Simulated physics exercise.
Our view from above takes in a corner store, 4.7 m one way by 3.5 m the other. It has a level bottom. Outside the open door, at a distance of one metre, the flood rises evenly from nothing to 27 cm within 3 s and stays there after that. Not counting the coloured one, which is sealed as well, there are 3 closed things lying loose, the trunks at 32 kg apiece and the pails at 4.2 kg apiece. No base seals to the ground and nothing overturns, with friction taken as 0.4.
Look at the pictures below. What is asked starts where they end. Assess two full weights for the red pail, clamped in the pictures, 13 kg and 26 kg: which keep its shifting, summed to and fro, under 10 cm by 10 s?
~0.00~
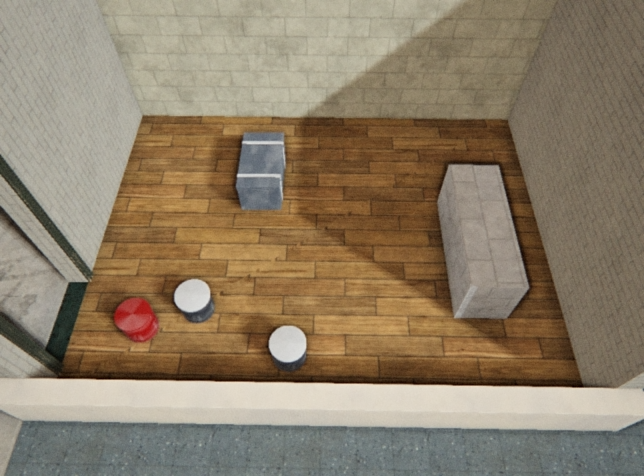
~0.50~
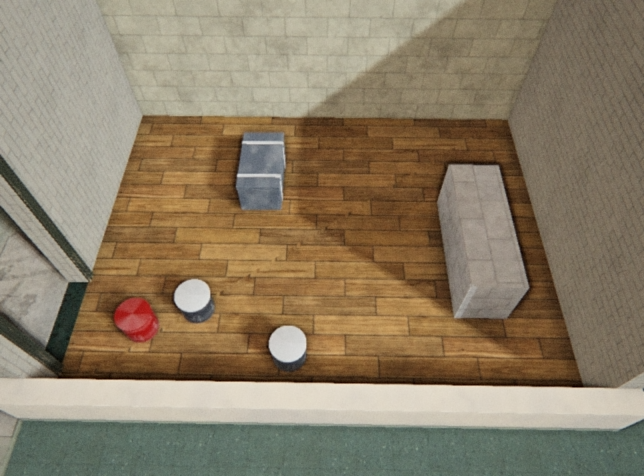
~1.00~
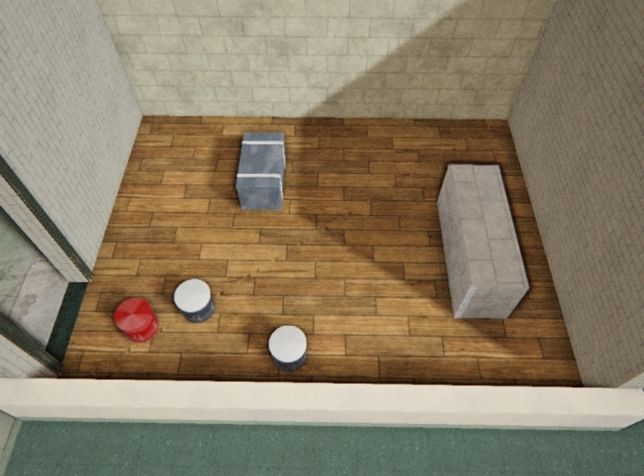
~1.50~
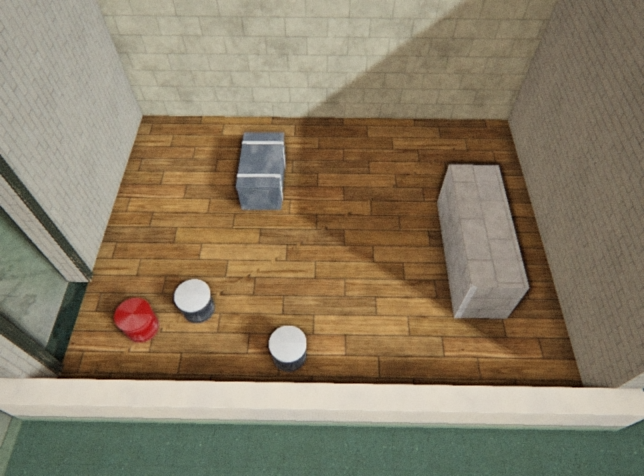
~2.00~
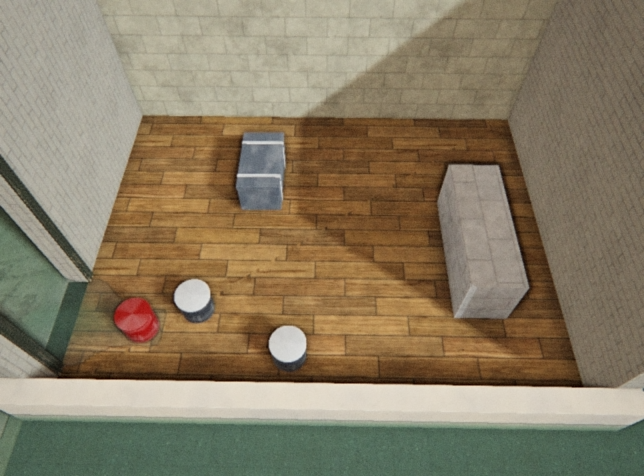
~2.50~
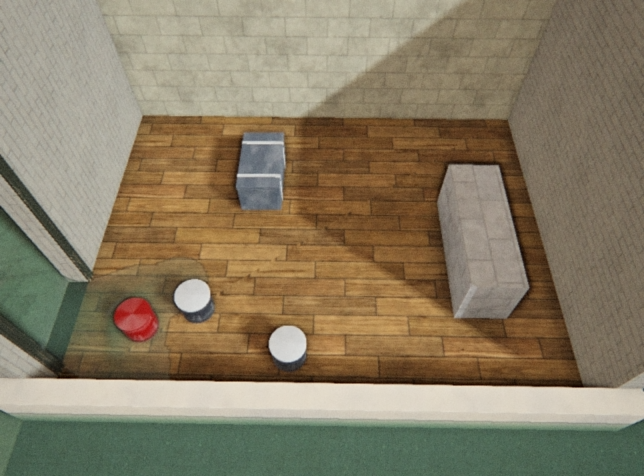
No mass offered succeeds.
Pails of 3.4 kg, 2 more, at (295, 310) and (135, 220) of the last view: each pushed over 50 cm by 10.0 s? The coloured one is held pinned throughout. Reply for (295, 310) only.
The shift ends up above the mark.
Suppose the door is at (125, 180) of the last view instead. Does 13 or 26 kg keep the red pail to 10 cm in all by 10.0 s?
Outcome - the lighter pick works.
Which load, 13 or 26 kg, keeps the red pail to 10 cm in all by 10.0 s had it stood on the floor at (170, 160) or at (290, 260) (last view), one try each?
In that order: The smaller is enough; either load holds.
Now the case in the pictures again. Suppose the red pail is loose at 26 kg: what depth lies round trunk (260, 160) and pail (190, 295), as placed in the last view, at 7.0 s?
Around 5 cm and 2 cm.
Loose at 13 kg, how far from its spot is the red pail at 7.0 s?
About 200 cm.
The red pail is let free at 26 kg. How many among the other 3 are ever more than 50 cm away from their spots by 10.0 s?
The number is 1.
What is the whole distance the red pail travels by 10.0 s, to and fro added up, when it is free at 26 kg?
Some 30 cm in all.
After 3.5 s the red pail would be 46 cm from its start with 13 kg and 6 cm from its start with 26 kg; 10 cm of water round it then.
After 4.5 s the red pail would be 108 cm from its start with 13 kg and 22 cm from its start with 26 kg; 9 cm of water round it then.
After 7.0 s the red pail would be 189 cm from its start with 13 kg and 23 cm from its start with 26 kg; 10 cm of water round it then.
After 10.0 s the red pail would be 216 cm from its start with 13 kg and 31 cm from its start with 26 kg; 9 cm of water round it then.
